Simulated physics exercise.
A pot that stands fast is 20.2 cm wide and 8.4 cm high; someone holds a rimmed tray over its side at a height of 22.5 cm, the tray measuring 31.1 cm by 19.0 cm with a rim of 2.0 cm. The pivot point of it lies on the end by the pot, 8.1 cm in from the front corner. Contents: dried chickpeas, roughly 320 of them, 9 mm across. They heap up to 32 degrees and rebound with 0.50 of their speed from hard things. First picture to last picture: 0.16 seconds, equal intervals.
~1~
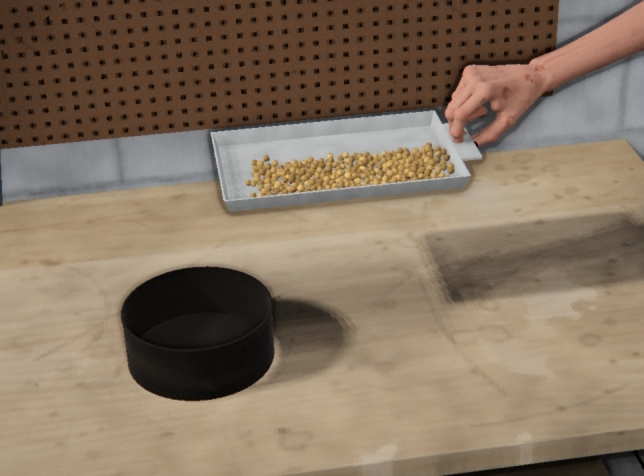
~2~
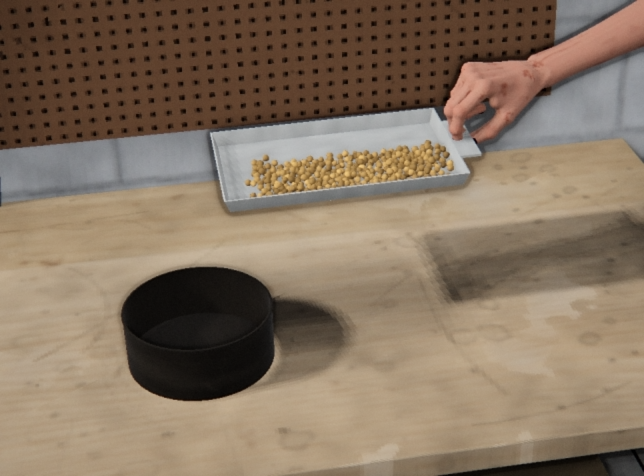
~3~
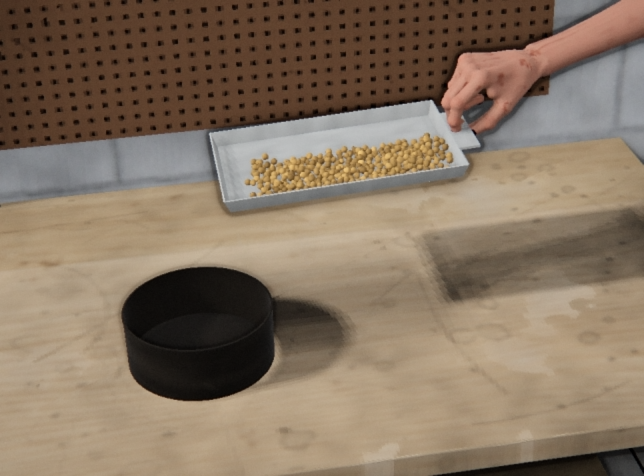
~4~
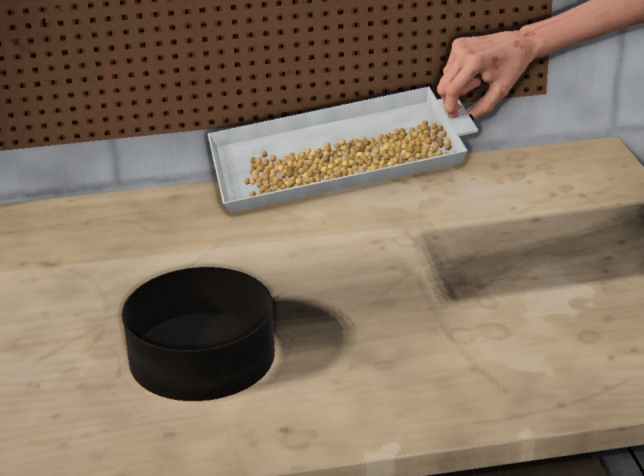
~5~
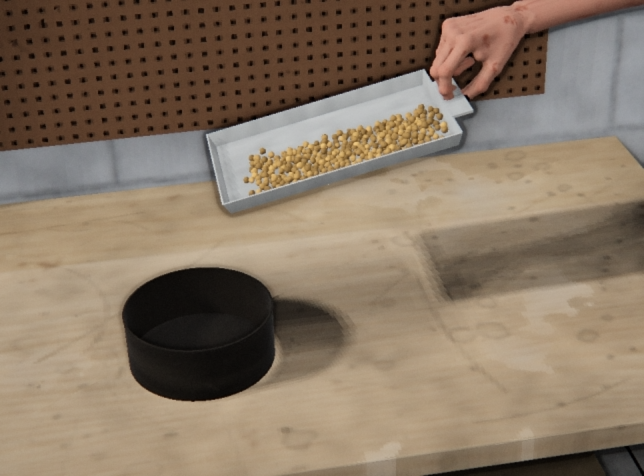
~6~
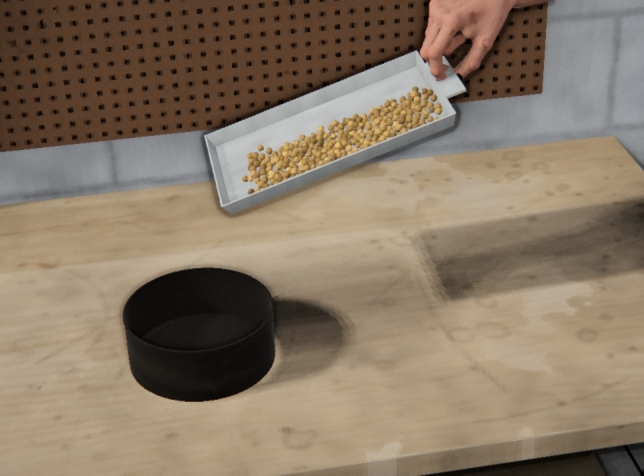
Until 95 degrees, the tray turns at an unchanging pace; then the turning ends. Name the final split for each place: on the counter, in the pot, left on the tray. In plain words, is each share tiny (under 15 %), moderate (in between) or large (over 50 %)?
Counter: Moderate; pot: Large; left on the tray: Tiny.
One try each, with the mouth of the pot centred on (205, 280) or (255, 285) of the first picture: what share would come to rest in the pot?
Estimates: 70 % and 15 %, in that order.
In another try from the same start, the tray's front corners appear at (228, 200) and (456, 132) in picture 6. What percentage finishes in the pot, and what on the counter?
Pot 55; counter 45.
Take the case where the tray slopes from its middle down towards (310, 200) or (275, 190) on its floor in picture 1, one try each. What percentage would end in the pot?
That would be close to 55 per cent, then close to 100 per cent.
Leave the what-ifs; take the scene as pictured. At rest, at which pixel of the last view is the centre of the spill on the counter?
Near (88, 317).
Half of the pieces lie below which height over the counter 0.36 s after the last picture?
Some 24 cm.
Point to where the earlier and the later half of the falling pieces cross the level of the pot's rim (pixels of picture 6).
Earlier half close to (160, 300), later half at (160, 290) in pixels.
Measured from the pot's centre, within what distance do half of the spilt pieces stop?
Close to 22 cm, give or take.
Then, 0.21 s after the last picture, tilt 57 degrees; the tray holds 100 %, the pot 0 %.
Then, 0.36 s after the last picture, tilt 84 degrees; the tray holds 95 %, the pot 0 %.
Then, 0.63 s after the last picture, tilt 95 degrees; the tray holds 0 %, the pot 70 %.
In the end, counter 25 %, pot 75 %, tray 0 %.
